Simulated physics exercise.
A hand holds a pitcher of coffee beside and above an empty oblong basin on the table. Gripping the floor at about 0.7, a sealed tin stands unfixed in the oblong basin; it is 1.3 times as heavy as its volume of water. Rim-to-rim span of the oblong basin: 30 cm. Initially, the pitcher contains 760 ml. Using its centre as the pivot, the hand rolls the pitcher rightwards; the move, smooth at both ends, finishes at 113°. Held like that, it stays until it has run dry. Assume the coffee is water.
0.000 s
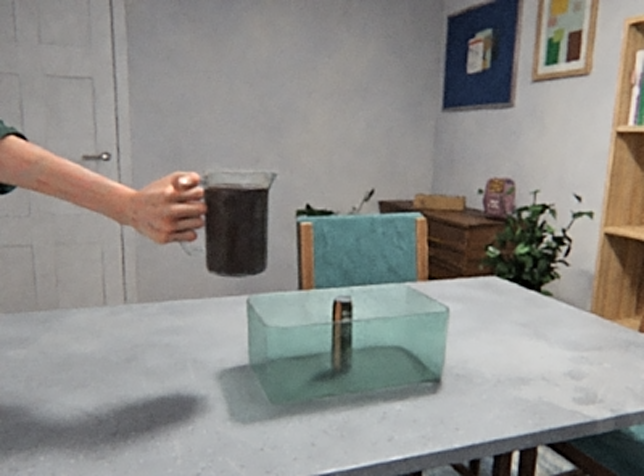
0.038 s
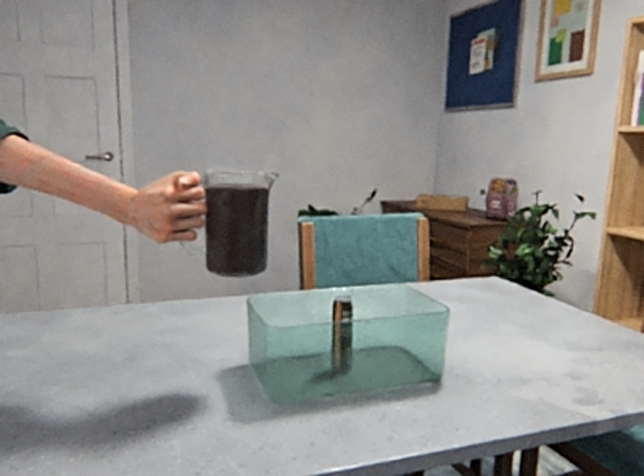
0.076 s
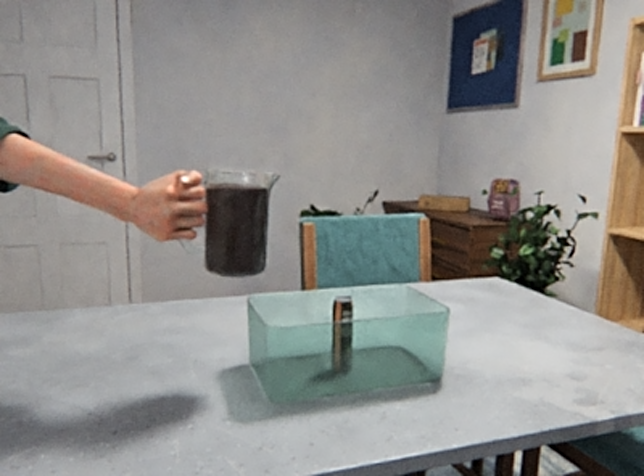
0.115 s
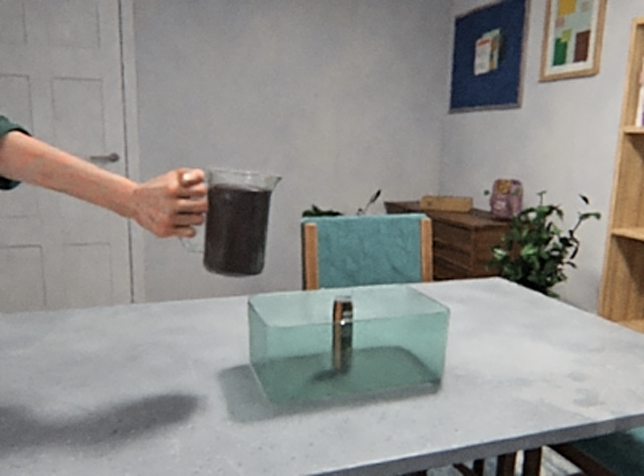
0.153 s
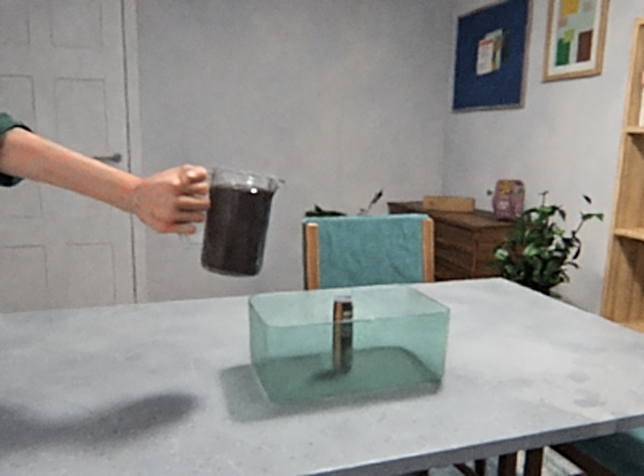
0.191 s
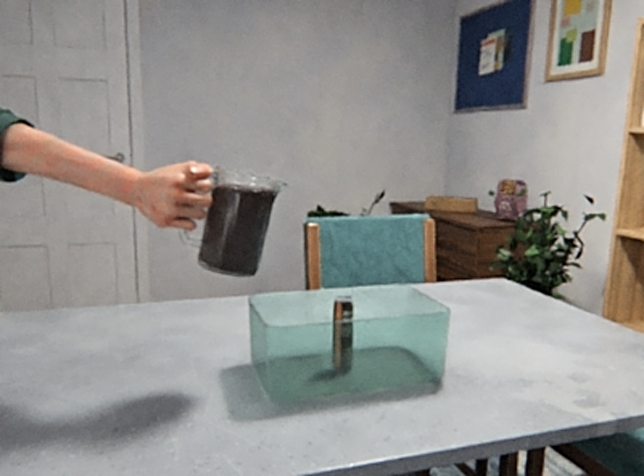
A hand slowly tilts a pitcher of dark liquid rightwards above a basin on the table.
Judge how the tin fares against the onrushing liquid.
I reckon it can hold on.
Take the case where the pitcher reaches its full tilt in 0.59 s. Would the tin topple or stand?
The tin stays up.
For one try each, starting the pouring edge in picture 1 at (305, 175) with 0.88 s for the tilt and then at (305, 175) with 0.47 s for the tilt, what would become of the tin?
Try 1: Tipped over; try 2: Tipped over.
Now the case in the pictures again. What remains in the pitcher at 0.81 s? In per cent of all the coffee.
Close to 32 percent of the total.
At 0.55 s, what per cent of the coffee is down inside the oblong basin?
Some 2 per cent.
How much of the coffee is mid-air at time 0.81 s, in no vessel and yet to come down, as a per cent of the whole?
Airborne share: Near 20 %.
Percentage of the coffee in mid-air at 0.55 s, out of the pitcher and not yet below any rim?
14 %.
After 0.55 s the tilt is 78° and 84 per cent is still to pour; the tin stands where it began.
After 0.81 s the tilt is 111° and 31 per cent is still to pour; the tin stands 1 cm from where it began.
After 1.08 s the tilt is 113° and 2 per cent is still to pour; the tin stands 1 cm from where it began.
After 1.38 s the tilt is 113° and 0 per cent is still to pour; the tin stands 1 cm from where it began.
In the end the tin stands 1 cm from where it began.
